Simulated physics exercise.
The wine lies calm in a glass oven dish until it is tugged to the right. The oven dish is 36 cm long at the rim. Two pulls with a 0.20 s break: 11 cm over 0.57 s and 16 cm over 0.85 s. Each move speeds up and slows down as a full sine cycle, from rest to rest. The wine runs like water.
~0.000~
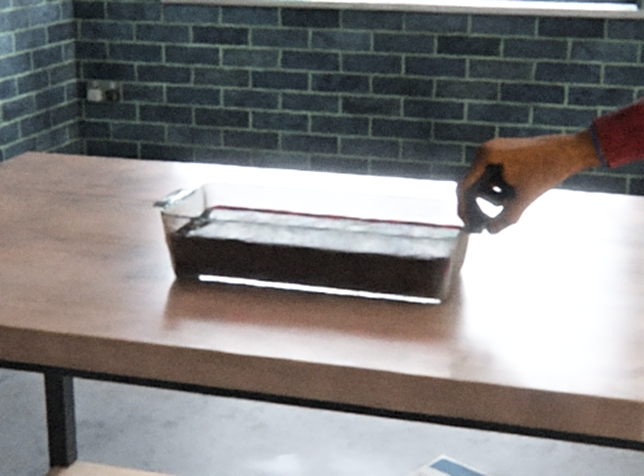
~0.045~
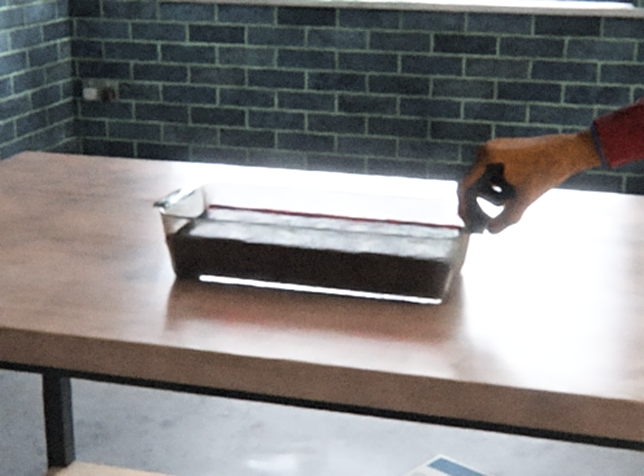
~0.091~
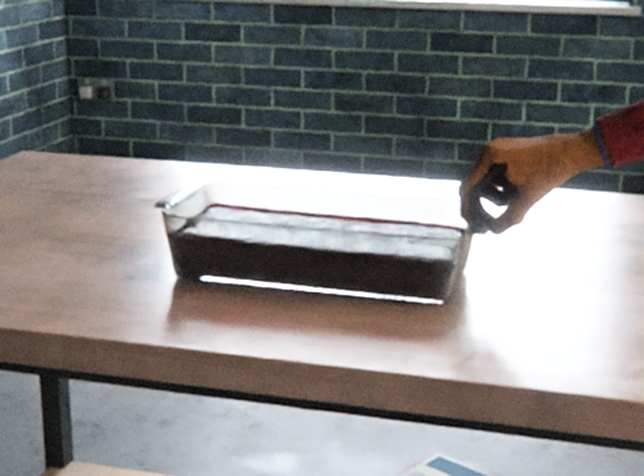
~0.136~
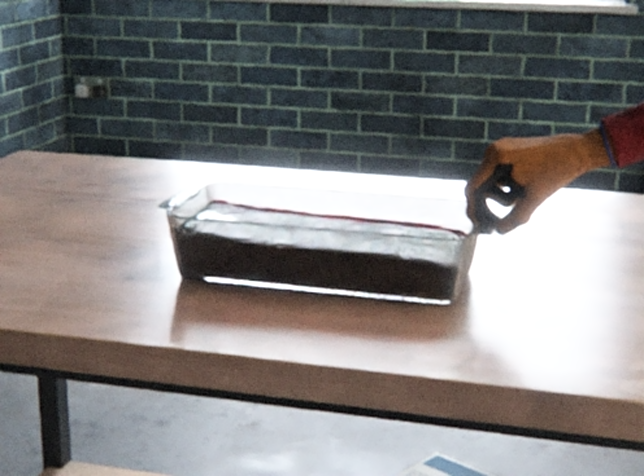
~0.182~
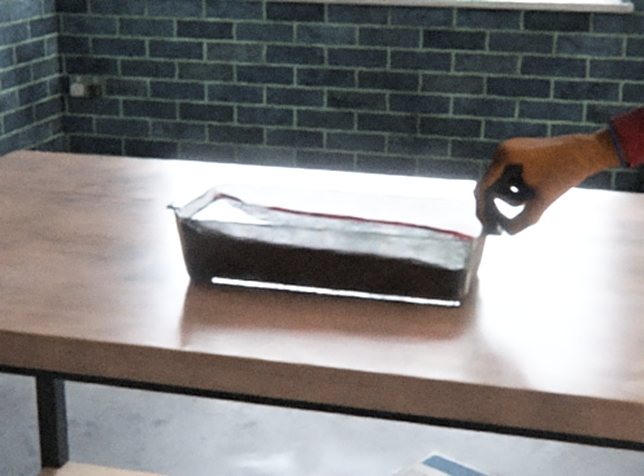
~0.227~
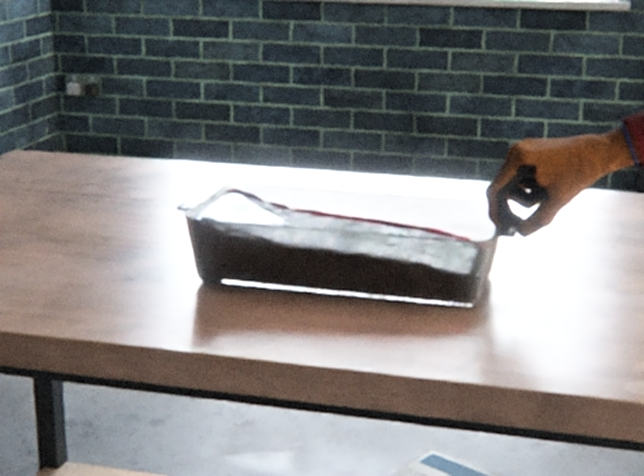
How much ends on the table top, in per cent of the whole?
About 28 per cent.
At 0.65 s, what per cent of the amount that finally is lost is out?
About 0 per cent.
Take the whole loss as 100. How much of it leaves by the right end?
Near 60 in a hundred.
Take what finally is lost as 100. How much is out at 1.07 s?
About 30 per cent.
Then, 0.65 s in, it has gone 11 cm; 0 per cent is out over the left end and 0 over the right.
Then, 1.07 s in, it has gone 14 cm; 0 per cent is out over the left end and 7 over the right.
Then, 1.49 s in, it has gone 27 cm; 10 per cent is out over the left end and 7 over the right.
Then, 1.91 s in, it has gone 27 cm; 10 per cent is out over the left end and 16 over the right.
Finally, 28 per cent is out in all, 12 of it over the left end.
